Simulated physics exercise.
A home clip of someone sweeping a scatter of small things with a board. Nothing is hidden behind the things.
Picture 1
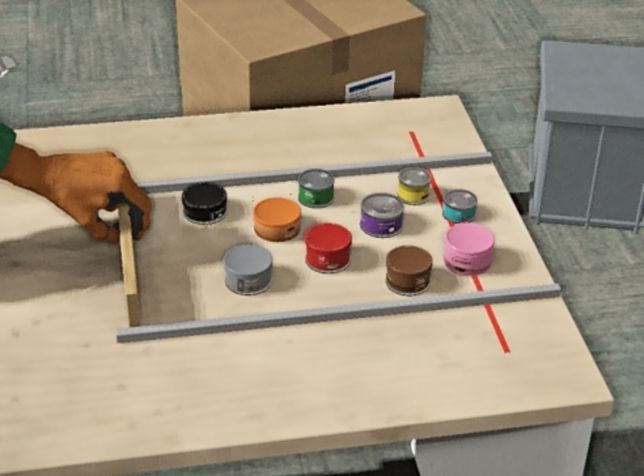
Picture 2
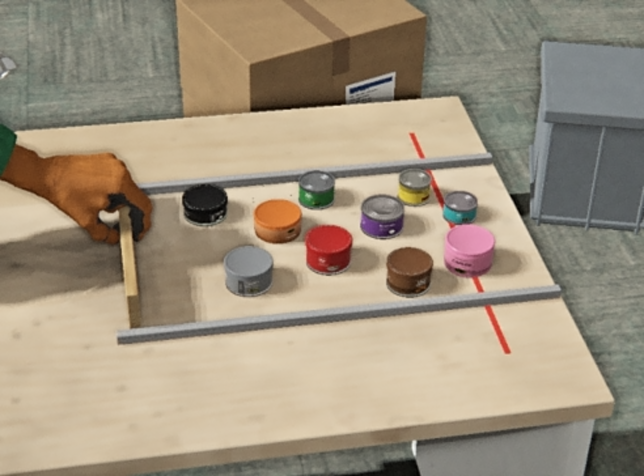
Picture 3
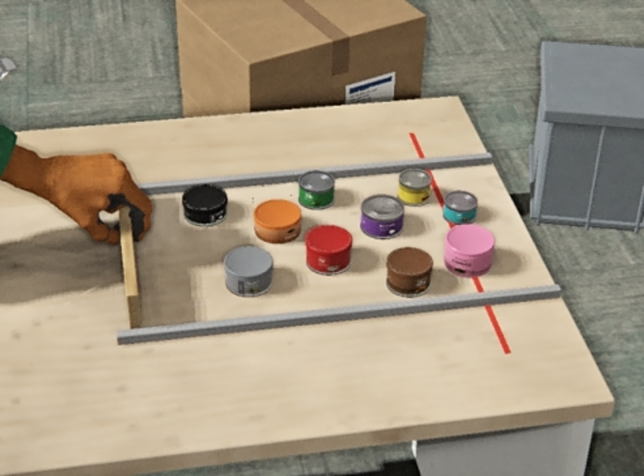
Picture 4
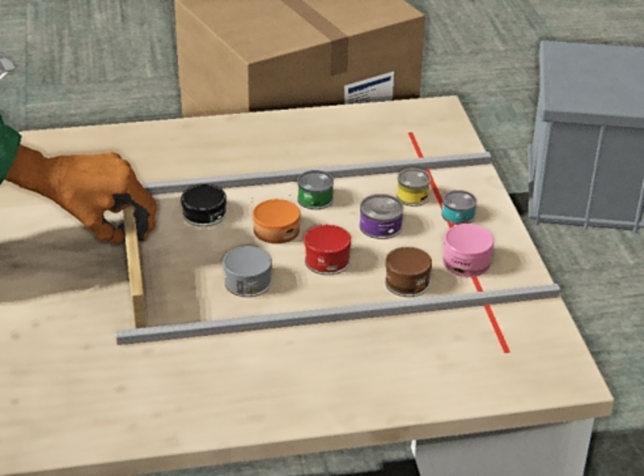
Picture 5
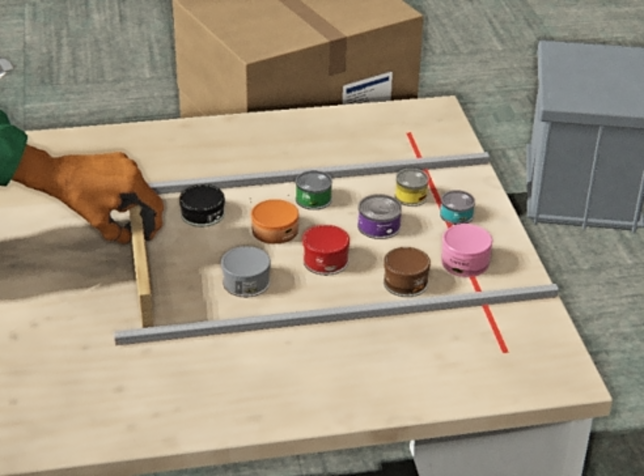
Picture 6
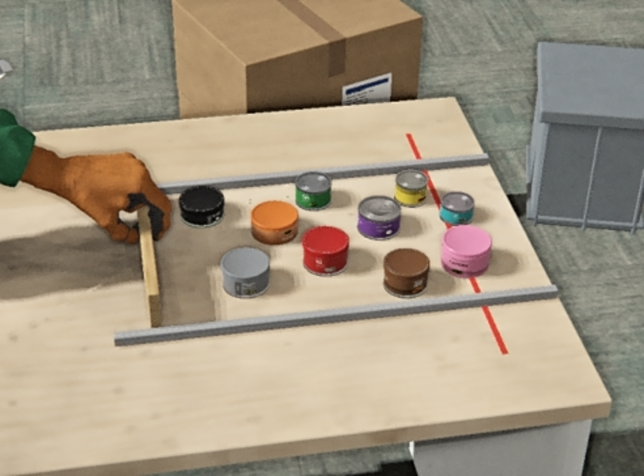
A brown hand in a green sleeve grips an upright wooden board at the left of a pale tabletop, seen from above at an angle, with a cardboard box behind and a grey bin at right. Between two grey rails sit ten colourful tins, black and grey nearest the board, pink and turquoise by a red tape line. The hand barely moves, then slides the board slightly right, while the tins stay put and the view shifts almost imperceptibly.
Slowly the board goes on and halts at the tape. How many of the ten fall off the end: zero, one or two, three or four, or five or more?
As it turns out, the number that fall off is one or two.
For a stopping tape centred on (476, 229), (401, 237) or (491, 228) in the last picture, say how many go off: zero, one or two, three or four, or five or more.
In that order: 5 or more; zero; more than four.
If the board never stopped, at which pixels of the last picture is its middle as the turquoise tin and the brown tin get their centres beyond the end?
Its middle is around (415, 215) and around (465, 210).
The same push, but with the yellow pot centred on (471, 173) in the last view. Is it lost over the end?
From there it goes over.
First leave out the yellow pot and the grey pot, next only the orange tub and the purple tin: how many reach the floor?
Fallen: 0, and 0 in the other try.
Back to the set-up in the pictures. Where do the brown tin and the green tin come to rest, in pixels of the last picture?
The brown tin at (535, 269), the green tin at (486, 167).
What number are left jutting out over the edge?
4 of them.
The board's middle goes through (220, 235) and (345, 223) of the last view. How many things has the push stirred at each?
The counts are 2 and 8.
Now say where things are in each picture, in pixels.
The first picture shows turquoise tin (460, 207); pink tub (469, 250); yellow pot (414, 186); board (126, 241); tape (454, 230).
The second picture shows pink tub (469, 251); grey pot (249, 272).
The third picture shows yellow pot (414, 188); purple tin (382, 217).
The fourth picture shows turquoise tin (459, 207); black tin (204, 205).
The fifth picture shows pink tub (466, 251); board (139, 242).
The sixth picture shows turquoise tin (457, 209); pink tub (466, 252); yellow pot (411, 189); board (146, 242); tape (451, 231).
A little later, none off yet; turquoise tin at rest near (457, 209); pink tub at rest near (466, 252); yellow pot at rest near (411, 189).
Next, none off yet; turquoise tin shifted about its own width near (506, 206); pink tub shifted a little near (483, 242); yellow pot shifted well along near (473, 184).
When it is over, the number that fall off is one or two; down, yellow pot and turquoise tin.
